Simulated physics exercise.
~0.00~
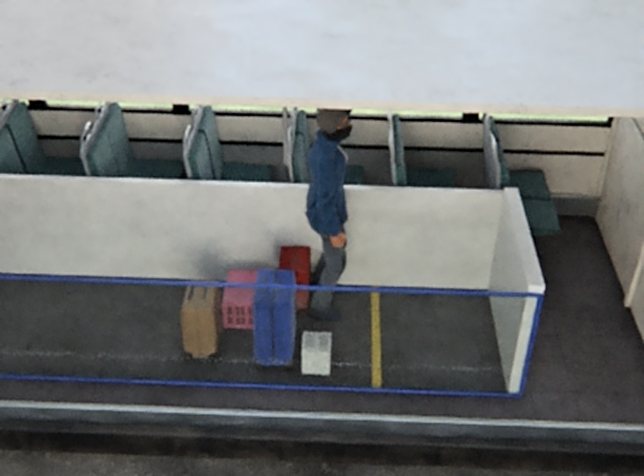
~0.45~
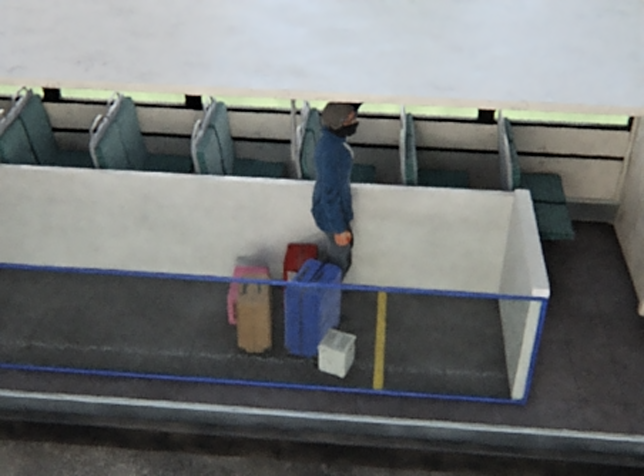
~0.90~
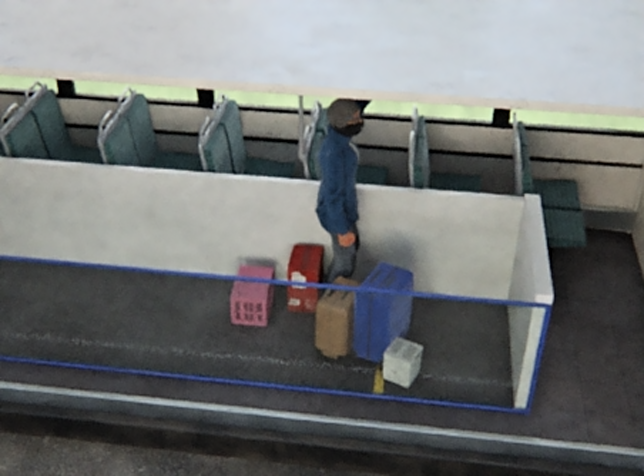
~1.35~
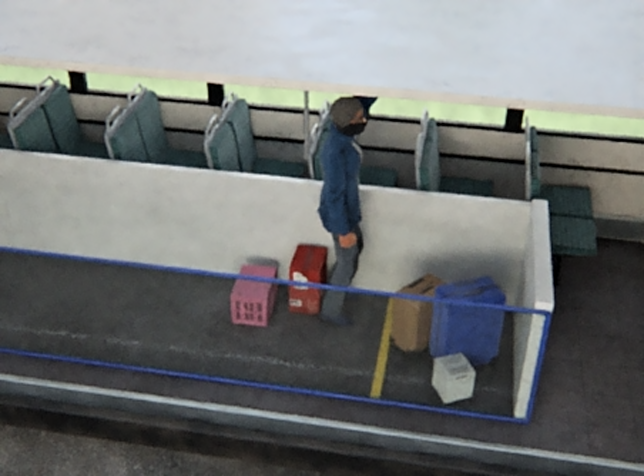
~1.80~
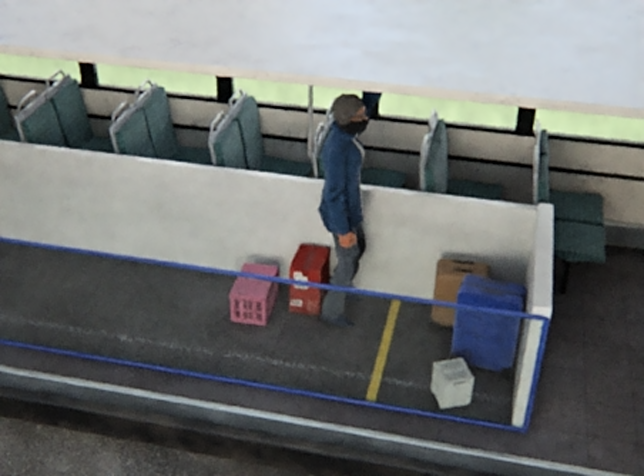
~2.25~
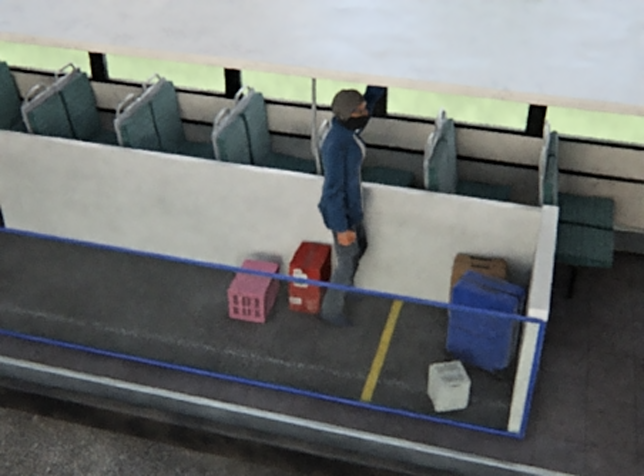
A big blue wheeled case, a small brown one and a white tub stand in a low-walled luggage bay of a bus, seen from above and to the side, with a pink crate at left, a red pack behind and green seats beyond. A masked person in a blue jacket stands among them, arms down. The cases and tub slide right, toward a yellow line. All three cross it, the blue case nearing the end wall. They settle upright at the right, the tub in front, while the pack and crate stay left of the line.
